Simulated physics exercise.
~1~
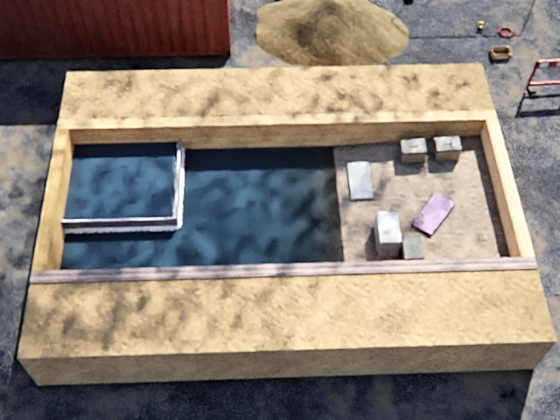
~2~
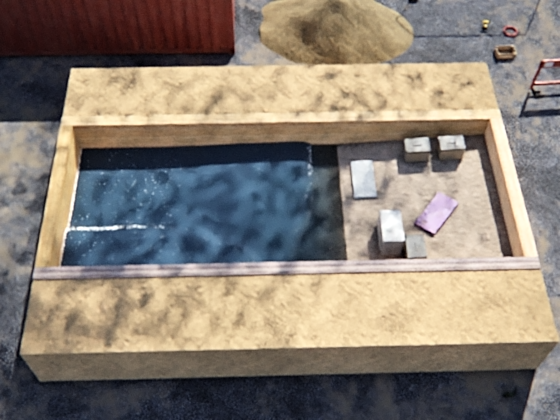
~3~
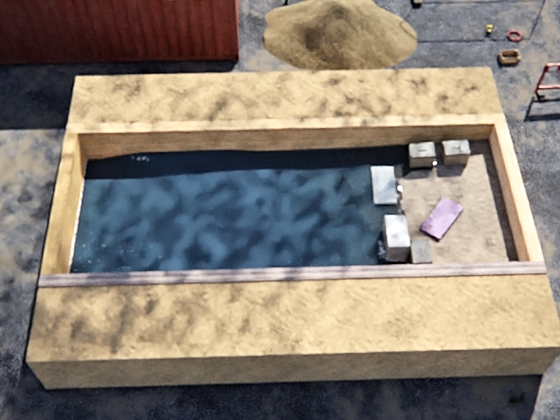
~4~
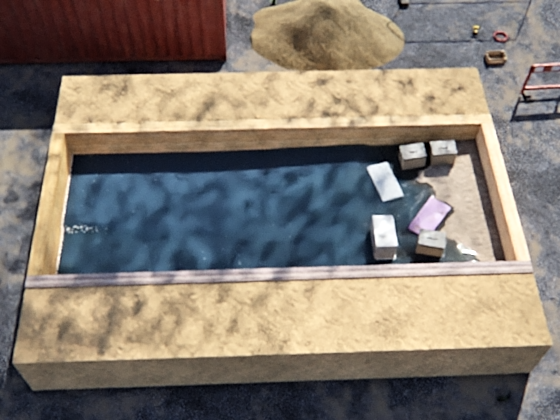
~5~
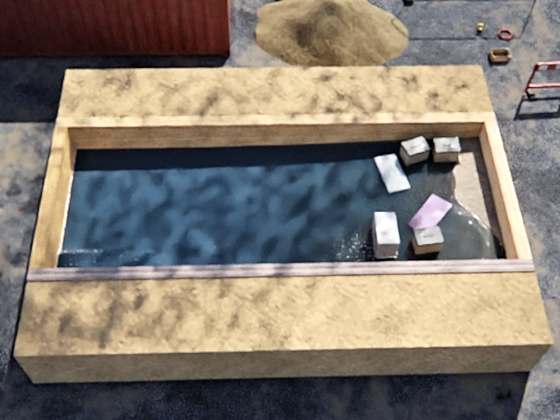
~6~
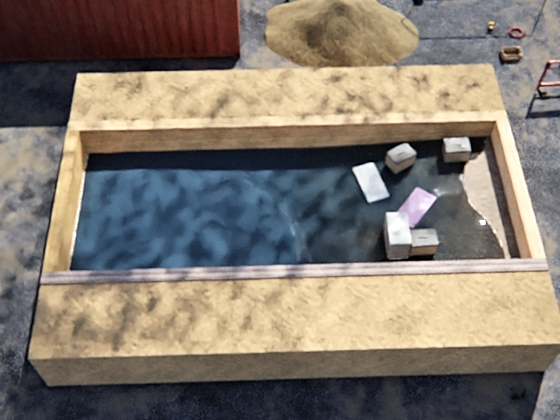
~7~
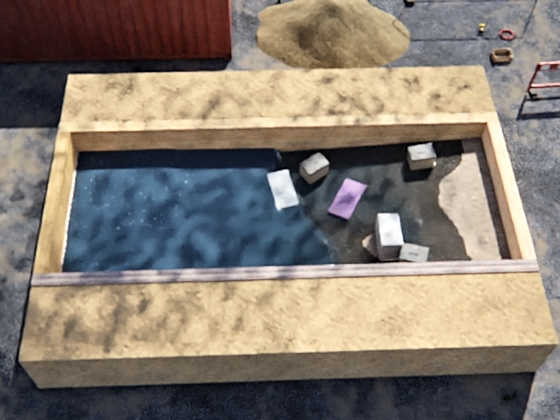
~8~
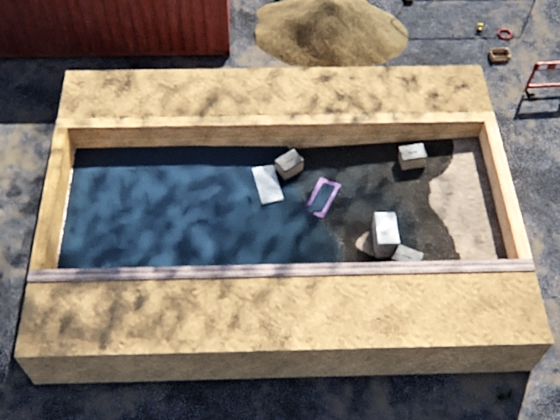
Water spreads right across a walled sandy basin, reaching pale blocks and a purple slab, then draws back, carrying several left.
